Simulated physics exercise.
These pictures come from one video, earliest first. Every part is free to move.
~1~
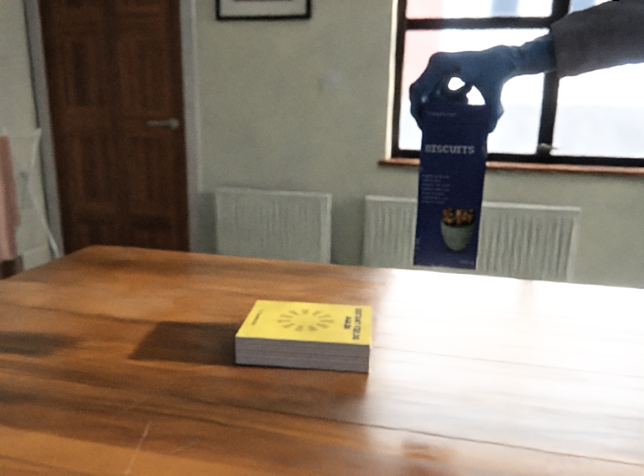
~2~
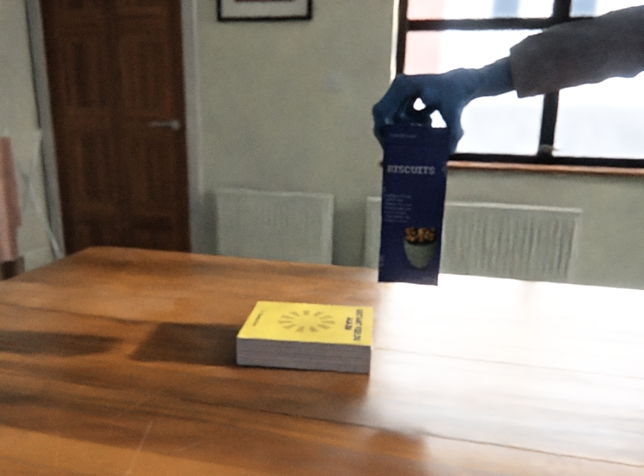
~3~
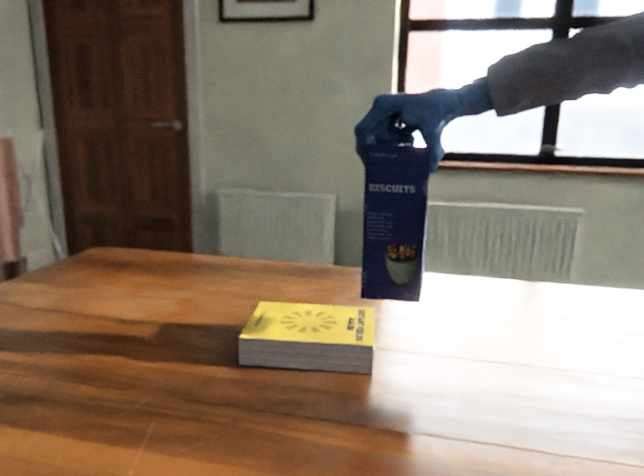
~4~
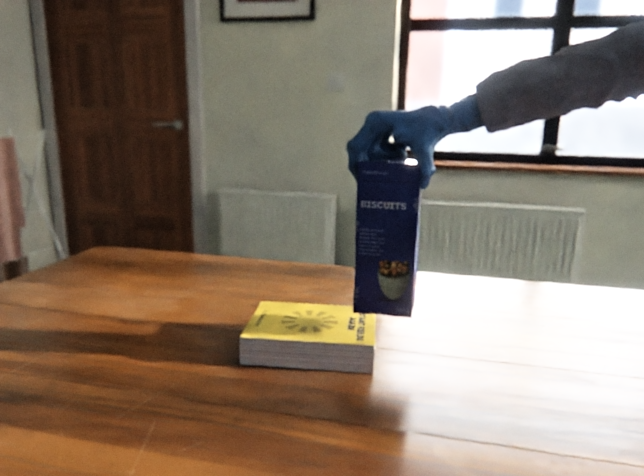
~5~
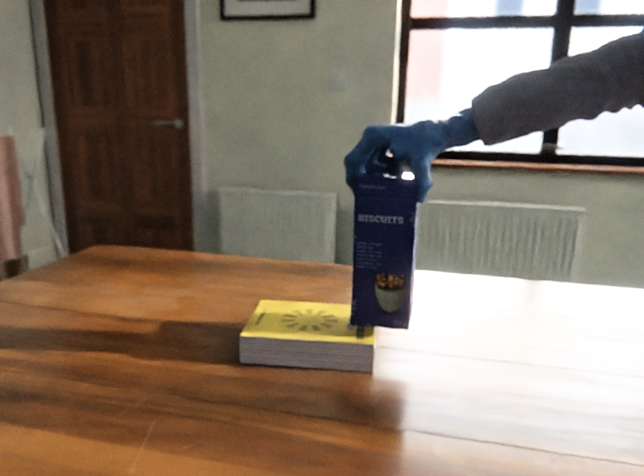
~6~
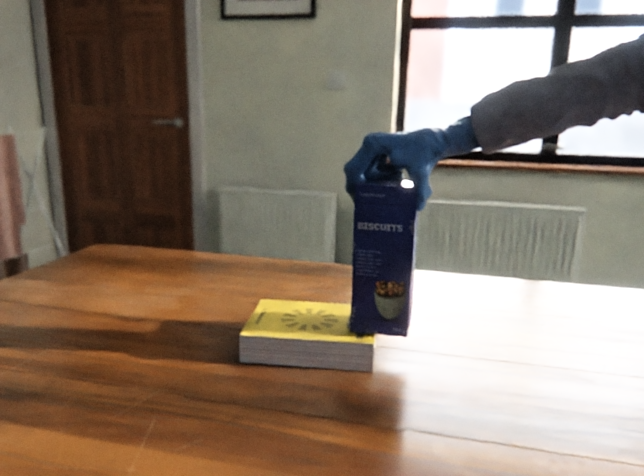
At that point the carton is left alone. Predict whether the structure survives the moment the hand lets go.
The structure falls down.
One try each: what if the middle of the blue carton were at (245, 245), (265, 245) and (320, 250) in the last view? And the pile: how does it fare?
Try one: It topples; try two: It stands firm; try three: It stands firm.
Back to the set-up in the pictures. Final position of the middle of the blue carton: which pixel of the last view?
I'd point to roughly (508, 329).
Then, 0.50 s on from there, blue carton now fallen.
Then, 0.70 s on from there, things are still on the move.
In the end, fallen, blue carton; yellow book unmoved. At the end, from the last picture's camera, blue carton near (508, 329). The pile loses its balance.
